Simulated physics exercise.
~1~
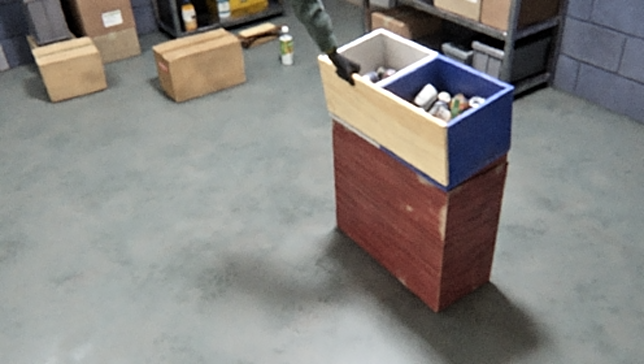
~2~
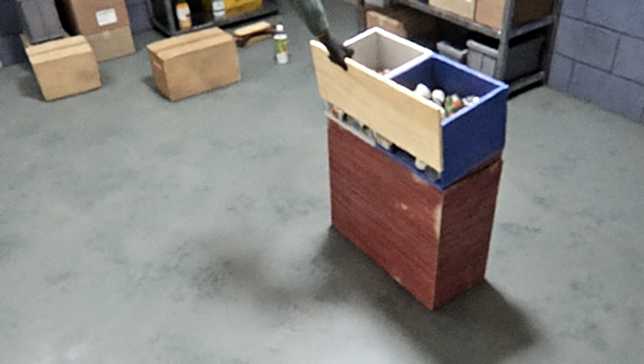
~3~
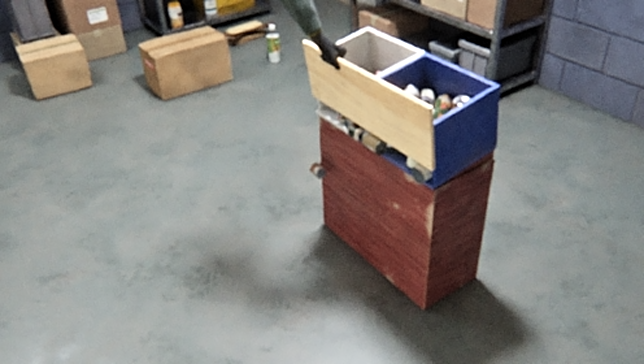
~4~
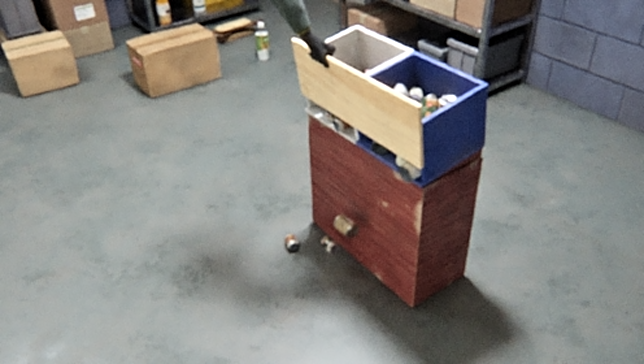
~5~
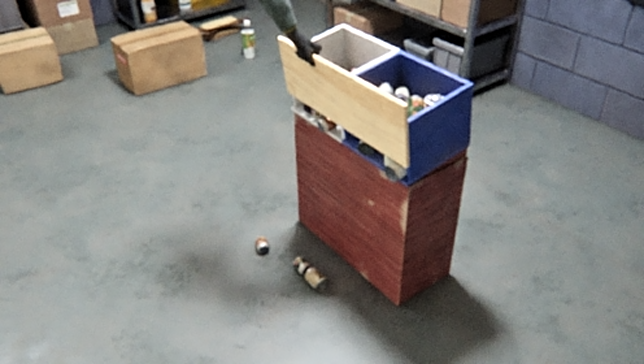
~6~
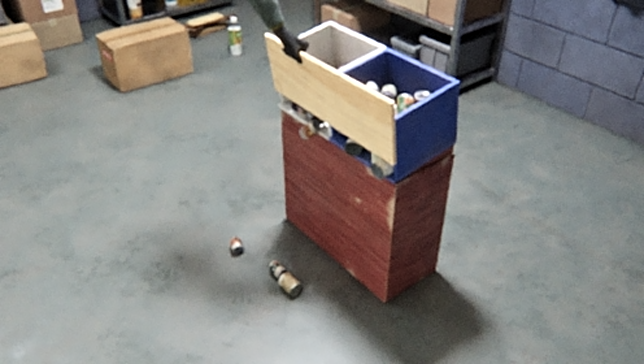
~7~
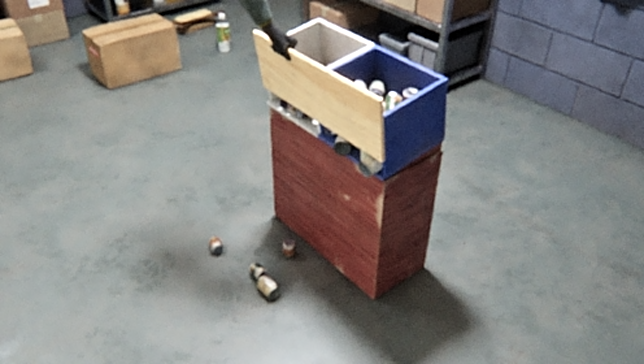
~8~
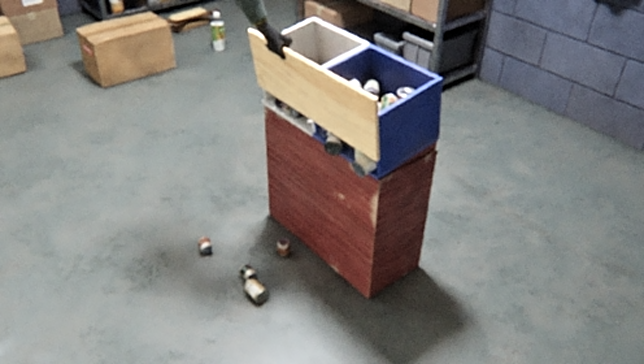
A blue hopper and a white hopper, both holding small tins, sit side by side on a reddish block in a grey-floored storeroom, seen from above at an angle. Cardboard boxes and shelves stand behind, with a block wall at right. A dark-gloved hand or gripper holds the pale wooden gate across their front and raises it slightly, opening a gap below. Tins slide into the gap, and a few drop down the block's face to the floor as the view shifts right. They roll a little leftward and settle, while most tins stay in the hoppers, some lodged under the raised gate.
